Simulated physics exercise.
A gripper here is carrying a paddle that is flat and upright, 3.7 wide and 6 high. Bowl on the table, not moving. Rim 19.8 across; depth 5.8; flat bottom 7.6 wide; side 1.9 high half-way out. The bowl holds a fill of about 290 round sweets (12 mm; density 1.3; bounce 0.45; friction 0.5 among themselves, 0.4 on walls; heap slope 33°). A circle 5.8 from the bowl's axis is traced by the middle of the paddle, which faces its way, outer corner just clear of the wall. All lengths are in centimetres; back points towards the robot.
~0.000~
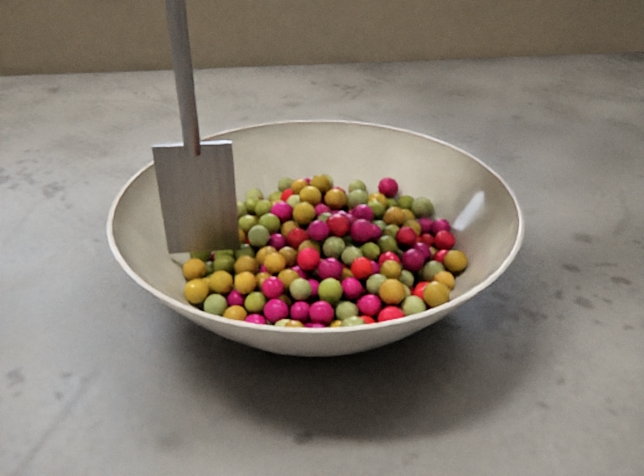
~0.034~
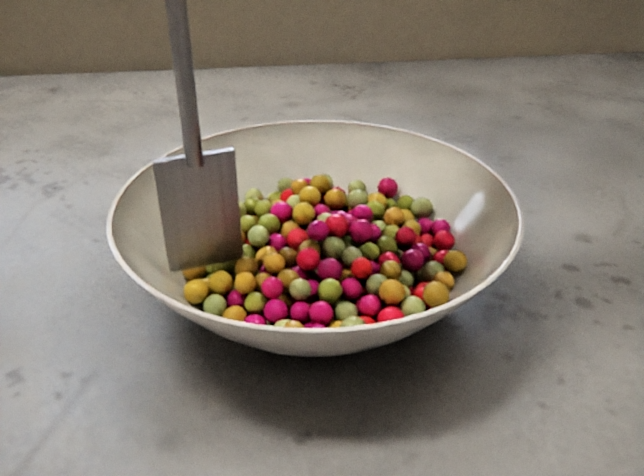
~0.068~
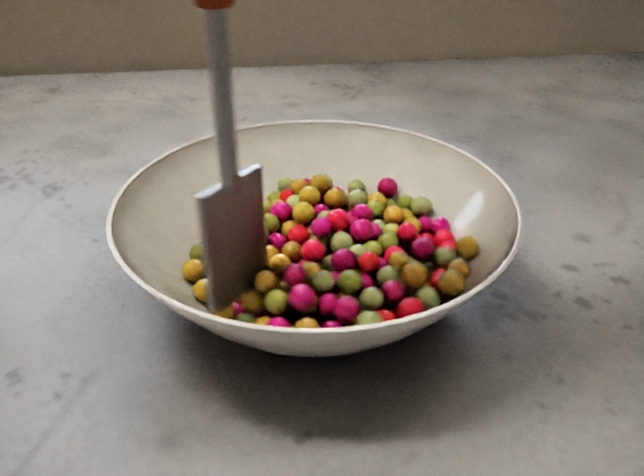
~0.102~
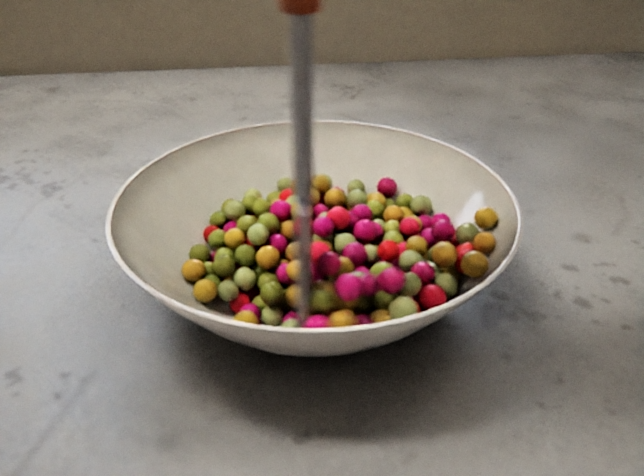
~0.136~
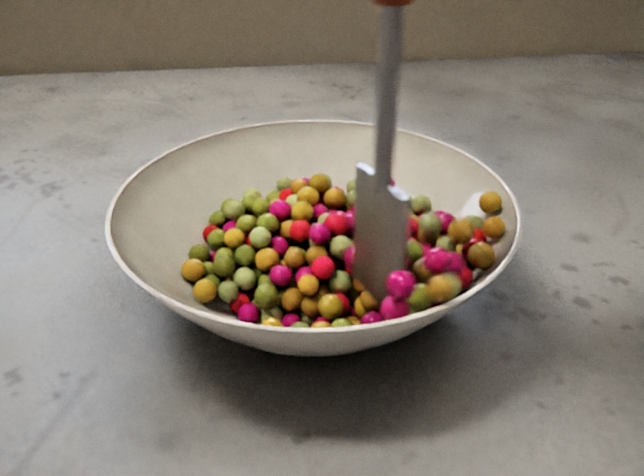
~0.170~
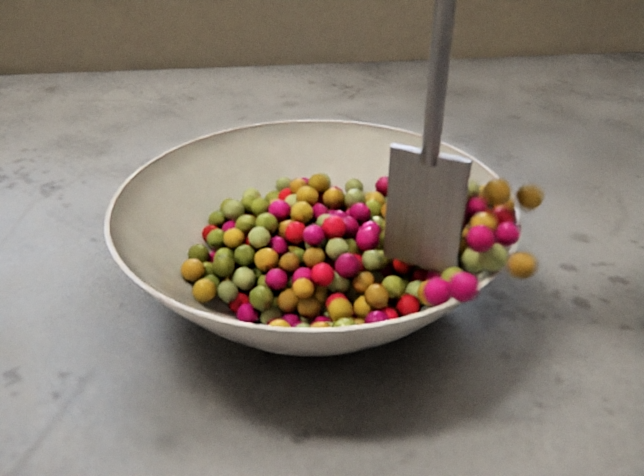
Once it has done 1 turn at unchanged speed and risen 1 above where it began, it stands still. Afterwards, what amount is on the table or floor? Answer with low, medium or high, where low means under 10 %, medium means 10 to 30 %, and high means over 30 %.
Medium.
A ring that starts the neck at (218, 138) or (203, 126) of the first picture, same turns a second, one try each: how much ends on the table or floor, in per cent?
25 and 20 %.
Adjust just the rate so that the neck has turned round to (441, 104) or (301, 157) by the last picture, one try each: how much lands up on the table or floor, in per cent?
Some 25 and 5 %.
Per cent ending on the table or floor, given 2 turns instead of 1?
It would be around 30 percent.
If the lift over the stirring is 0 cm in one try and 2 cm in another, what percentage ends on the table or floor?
Some 30 and some 5 per cent.
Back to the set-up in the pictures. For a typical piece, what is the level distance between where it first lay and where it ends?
Some 1 centimetres or so.
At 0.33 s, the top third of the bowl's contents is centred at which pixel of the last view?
Top-third centre at approx. (310, 215).
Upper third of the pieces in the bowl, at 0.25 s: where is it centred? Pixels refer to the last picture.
Around (351, 198).
After 0.25 s, 224° round, highest piece 10 above the table; 266 in the bowl, 22 in flight or on the tool.
After 0.33 s, 302° round, highest piece 9 above the table; 251 in the bowl, 15 on the table or floor, 22 in flight or on the tool.
After 0.57 s, 0° round, highest piece 5 above the table; 243 in the bowl, 45 on the table or floor.
After 1.27 s, 0° round, highest piece 4 above the table; 243 in the bowl, 45 on the table or floor.
At rest, 243 in the bowl, 45 on the table or floor. That is 16 % on the table or floor.
